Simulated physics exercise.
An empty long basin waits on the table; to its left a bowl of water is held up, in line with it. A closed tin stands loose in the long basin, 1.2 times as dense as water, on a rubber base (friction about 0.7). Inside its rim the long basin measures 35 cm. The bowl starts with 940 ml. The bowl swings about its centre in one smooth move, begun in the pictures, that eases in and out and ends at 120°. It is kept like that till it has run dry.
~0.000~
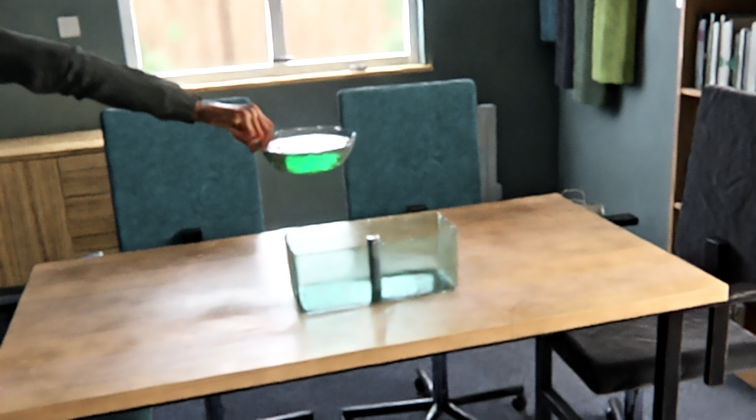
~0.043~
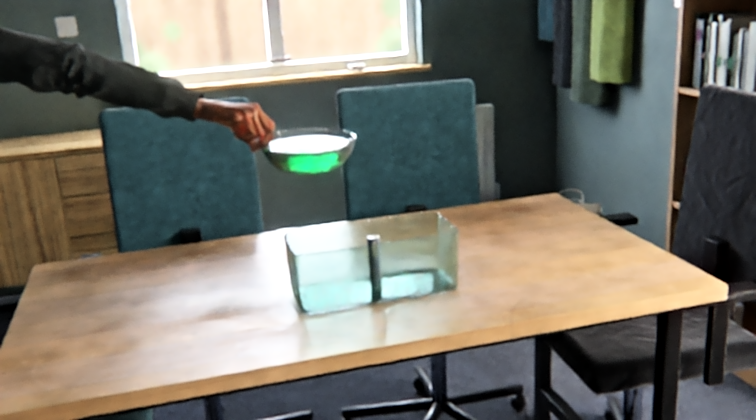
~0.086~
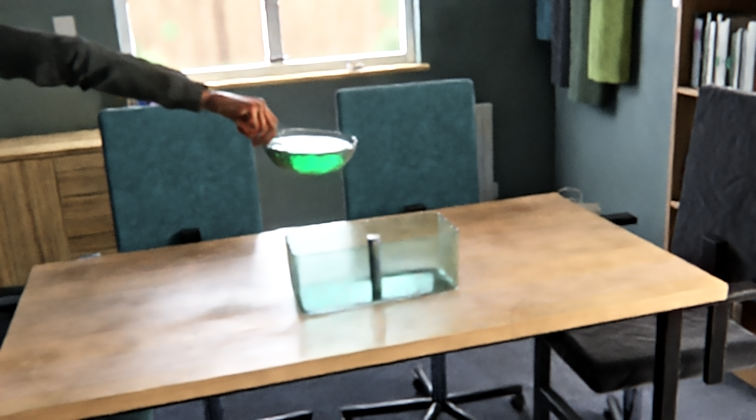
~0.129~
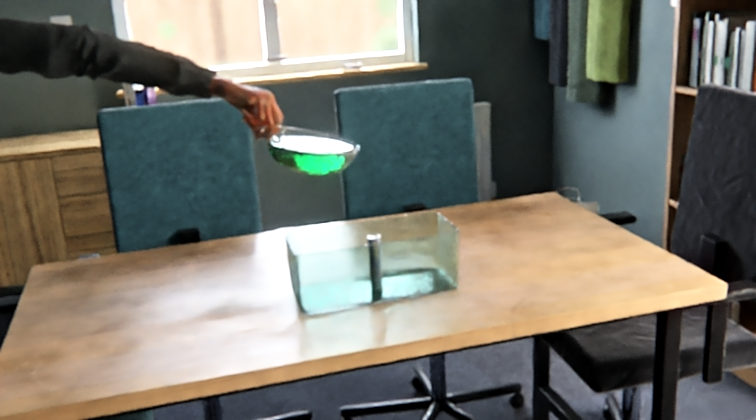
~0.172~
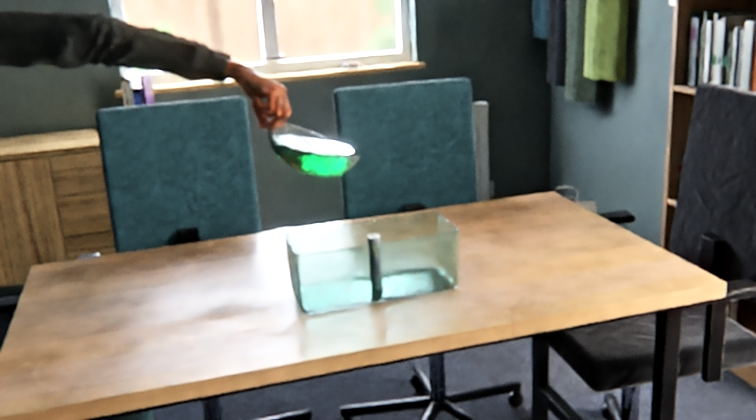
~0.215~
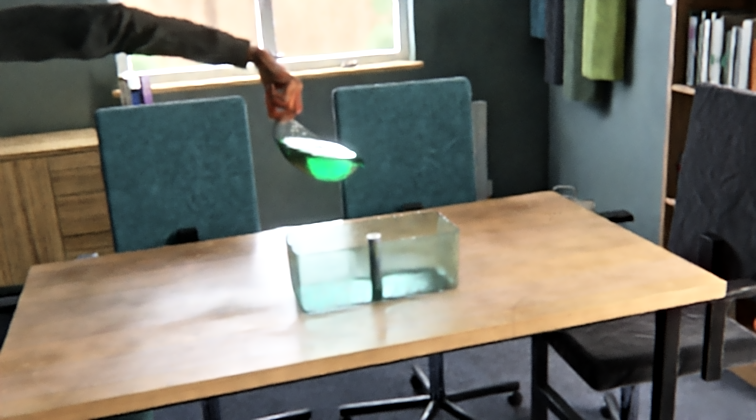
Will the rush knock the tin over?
It keeps standing.
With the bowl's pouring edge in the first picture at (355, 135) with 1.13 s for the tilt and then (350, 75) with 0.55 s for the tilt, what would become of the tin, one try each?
First it stays up; then it falls.
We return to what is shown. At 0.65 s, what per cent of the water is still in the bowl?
About 0 per cent.
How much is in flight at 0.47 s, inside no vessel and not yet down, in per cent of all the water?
Some 30 per cent.
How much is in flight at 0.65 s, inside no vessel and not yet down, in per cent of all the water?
Some 12 per cent.
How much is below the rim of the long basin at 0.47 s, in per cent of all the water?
About 70 per cent.
After 0.47 s the tilt is 113° and 0 per cent is still to pour; the tin stands where it began.
After 0.65 s the tilt is 120° and 0 per cent is still to pour; the tin stands where it began.
After 0.84 s the tilt is 120° and 0 per cent is still to pour; the tin stands where it began.
After 1.05 s the tilt is 120° and 0 per cent is still to pour; the tin stands where it began.
In the end the tin stands where it began.
